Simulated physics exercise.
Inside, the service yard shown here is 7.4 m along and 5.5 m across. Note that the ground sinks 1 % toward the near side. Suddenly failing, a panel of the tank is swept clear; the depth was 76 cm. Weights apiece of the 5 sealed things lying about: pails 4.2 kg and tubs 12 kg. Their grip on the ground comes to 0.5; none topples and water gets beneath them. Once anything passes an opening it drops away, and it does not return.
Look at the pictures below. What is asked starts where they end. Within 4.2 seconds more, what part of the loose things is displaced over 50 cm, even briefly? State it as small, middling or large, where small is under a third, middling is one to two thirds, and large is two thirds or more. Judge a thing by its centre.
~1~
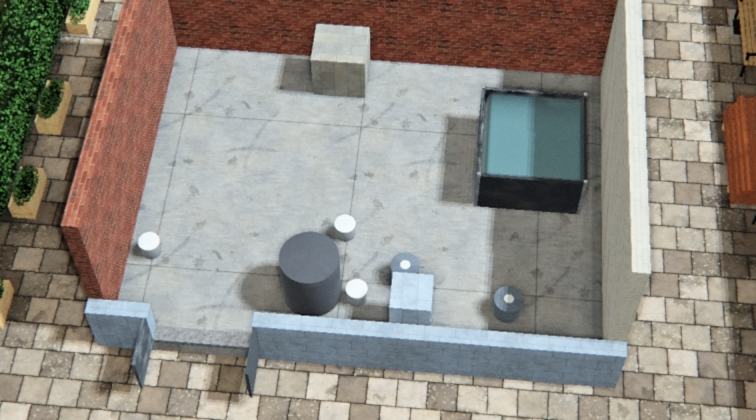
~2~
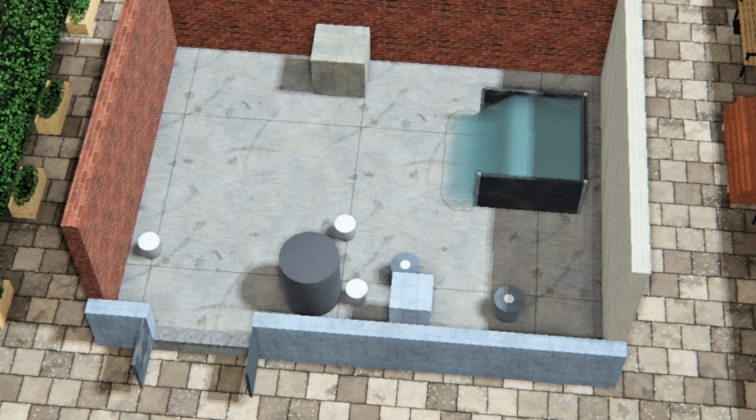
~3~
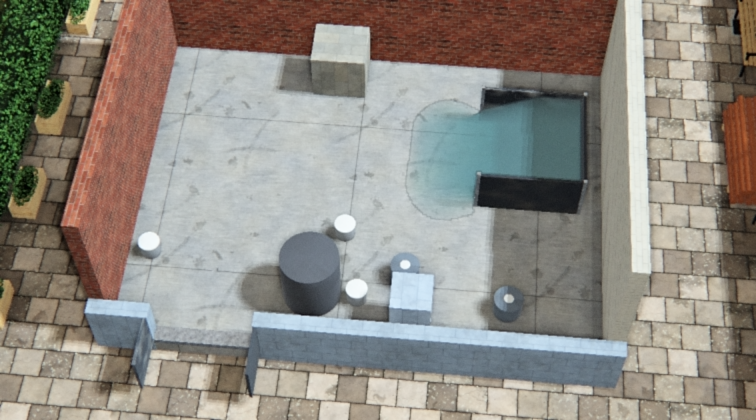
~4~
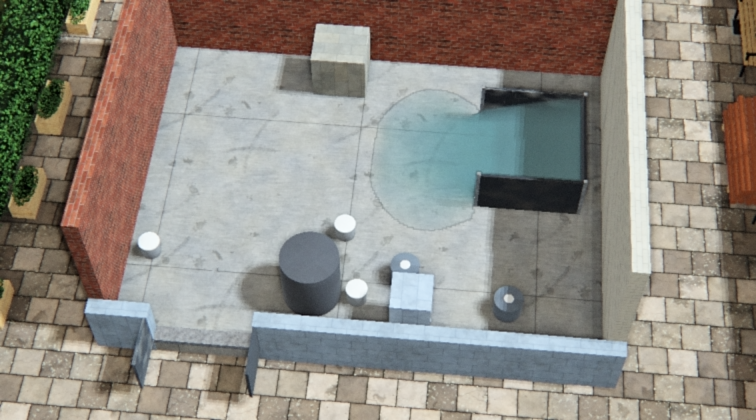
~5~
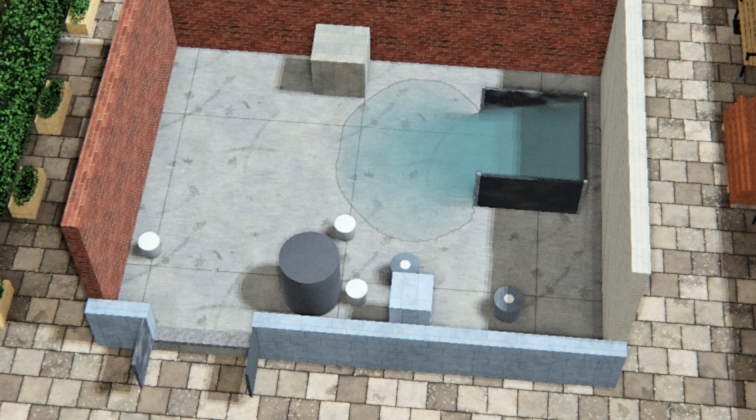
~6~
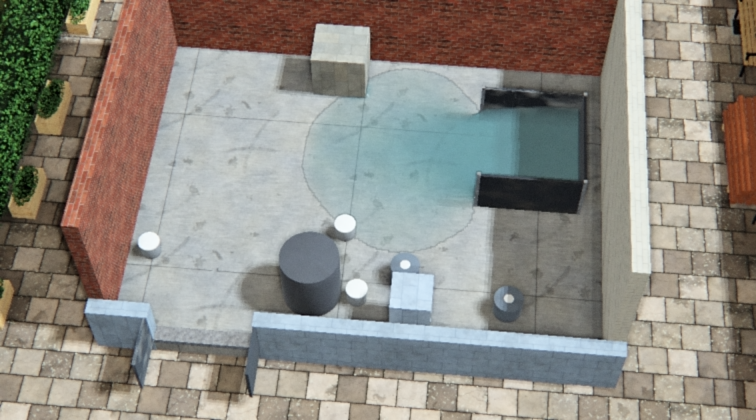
Middling.
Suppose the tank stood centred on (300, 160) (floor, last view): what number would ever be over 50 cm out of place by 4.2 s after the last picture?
Count: 1.
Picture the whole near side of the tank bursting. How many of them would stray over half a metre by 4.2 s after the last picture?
That gives 4 of them.
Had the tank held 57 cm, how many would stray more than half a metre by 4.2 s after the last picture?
The count would be 2.
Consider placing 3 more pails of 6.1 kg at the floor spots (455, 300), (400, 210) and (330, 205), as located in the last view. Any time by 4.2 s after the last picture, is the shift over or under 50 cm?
First stays inside, second goes beyond, third goes beyond.
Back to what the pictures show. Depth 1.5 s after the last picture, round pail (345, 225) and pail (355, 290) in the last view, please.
About 3 and 3 cm.
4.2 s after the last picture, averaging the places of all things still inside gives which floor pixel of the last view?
I'd say about (425, 302) in the last view.
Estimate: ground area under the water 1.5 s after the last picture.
At that time the wet patch spans about 26 m2.
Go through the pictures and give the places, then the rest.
In the first picture, a pail at (357, 288) rests on the ground; a pail at (149, 241), on the bottom; 2.6 m2 under water; 0 of 5 have shifted.
In the second picture, a pail at (357, 288), on the bottom; a pail at (149, 241), on the bottom; 3.7 m2 under water; 0 of 5 have shifted.
In the third picture, a pail at (357, 288) rests on the ground; a pail at (149, 241), on the bottom; water covers 5.1 m2; 0 of 5 have shifted.
In the fourth picture, a pail at (357, 288), on the bottom; a pail at (149, 241), on the bottom; 6.8 m2 under water; 0 of 5 have shifted.
In the fifth picture, a pail at (357, 288), on the bottom; a pail at (149, 241) rests on the ground; water covers 8.7 m2; 0 of 5 have shifted.
In the sixth picture, a pail at (357, 288), on the bottom; a pail at (149, 241) rests on the ground; water covers 10.8 m2; 0 of 5 have shifted.
Then, 0.4 s after the last picture 0 of 5 are over 50 cm from their spots; 0 afloat.
Then, 1.5 s after the last picture 1 of 5 are over 50 cm from their spots; 0 afloat.
Then, 2.8 s after the last picture 2 of 5 are over 50 cm from their spots; 1 afloat.
Then, 4.2 s after the last picture 2 of 5 are over 50 cm from their spots, and 2 have been at some point; 0 afloat.
